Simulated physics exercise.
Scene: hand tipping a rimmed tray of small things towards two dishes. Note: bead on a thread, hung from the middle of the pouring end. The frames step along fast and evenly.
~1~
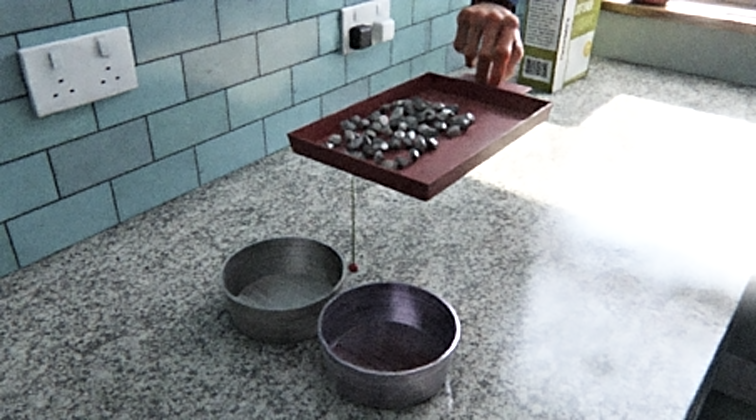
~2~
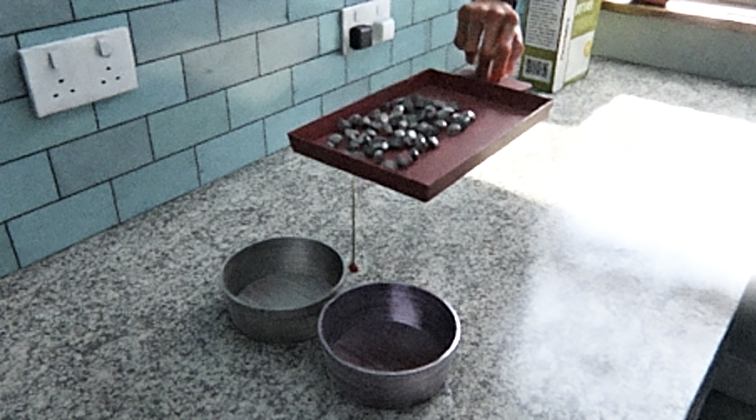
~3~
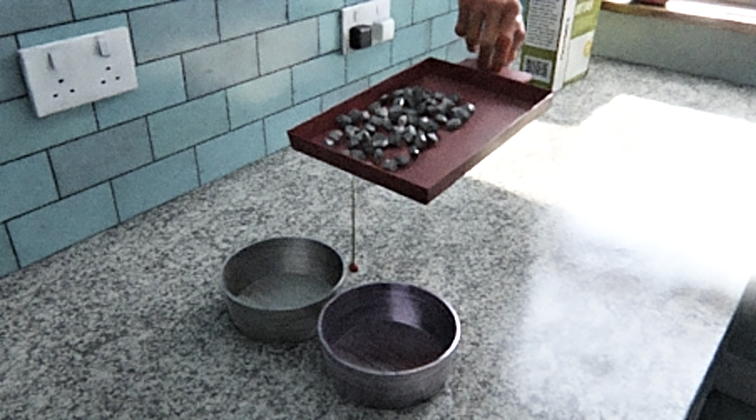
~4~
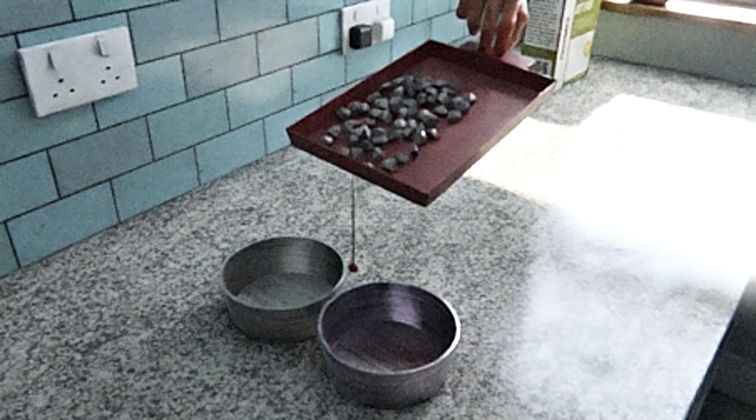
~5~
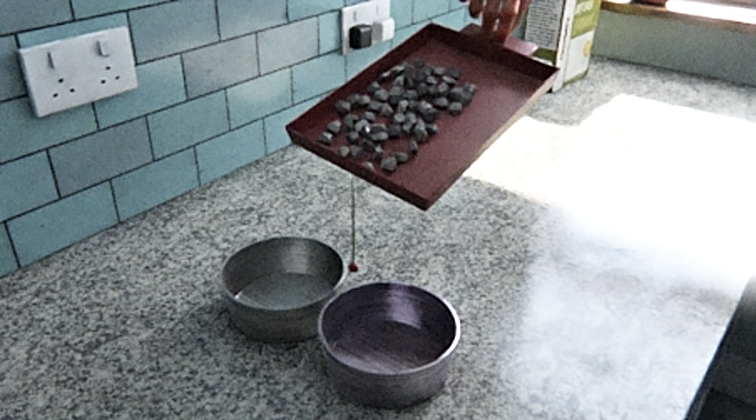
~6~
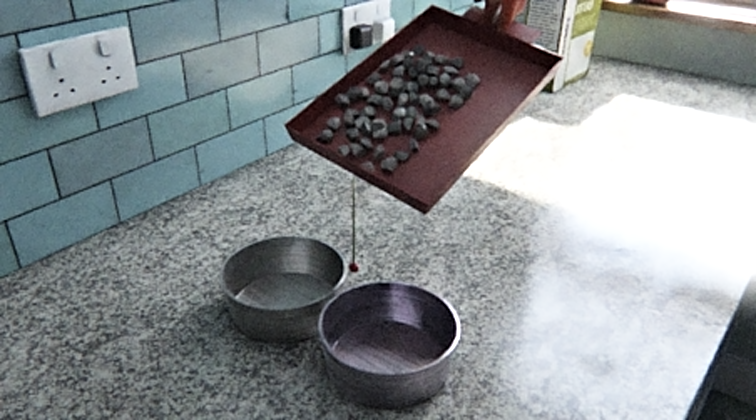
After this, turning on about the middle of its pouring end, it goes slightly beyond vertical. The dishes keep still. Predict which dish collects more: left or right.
Right.
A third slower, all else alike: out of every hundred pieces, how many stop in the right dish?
Estimate: Around 100%.
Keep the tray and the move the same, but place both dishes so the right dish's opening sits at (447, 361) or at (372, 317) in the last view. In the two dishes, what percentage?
About 60 per cent, then about 90 per cent.
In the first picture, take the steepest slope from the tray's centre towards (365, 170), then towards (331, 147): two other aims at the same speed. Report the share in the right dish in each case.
About 40 %, then 0 %.
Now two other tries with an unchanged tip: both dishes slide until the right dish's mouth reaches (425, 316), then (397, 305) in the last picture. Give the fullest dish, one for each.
Case one: The dish at right. Case two: The dish at right.
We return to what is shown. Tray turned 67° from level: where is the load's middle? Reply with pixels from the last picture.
Mark it at roughly (406, 170) in the final frame.
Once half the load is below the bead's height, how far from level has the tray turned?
Angle: Close to 105°.
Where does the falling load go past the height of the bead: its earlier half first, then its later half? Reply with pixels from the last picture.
Earlier half at (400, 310), later half at (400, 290).
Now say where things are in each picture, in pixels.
Corners of the pouring end near (292, 133) and (427, 181), level; middle of the load near (401, 128), bits of gravel; left dish near (239, 315); right dish near (344, 378); bead on its thread near (354, 268), in the first picture.
Corners of the pouring end near (292, 133) and (427, 182), level; middle of the load near (402, 126), in the second picture.
Corners of the pouring end near (292, 131) and (427, 185), tipped barely, lowest at the right corner; middle of the load near (401, 121), in the third picture.
Corners of the pouring end near (291, 128) and (426, 190), tipped a little, lowest at the right corner; middle of the load near (402, 114), in the fourth picture.
Corners of the pouring end near (290, 126) and (426, 195), tipped clearly, lowest at the right corner; middle of the load near (402, 107), in the fifth picture.
Corners of the pouring end near (290, 124) and (426, 199), tipped clearly, lowest at the right corner; middle of the load near (402, 100); left dish near (239, 315); right dish near (345, 378), in the sixth picture.
Shortly afterwards, tray tipped steeply; all but a few on the tray; a little in the air.
Next, tray tipped past a quarter turn; near a third on the tray; near half in the right dish; only a few outside both; a little in the air.
Some moments later, tray tipped past a quarter turn; all but a few in the right dish; only a few outside both.
In the end, tray tipped past a quarter turn; all but a few in the right dish; none at all in the left dish; only a few outside both.
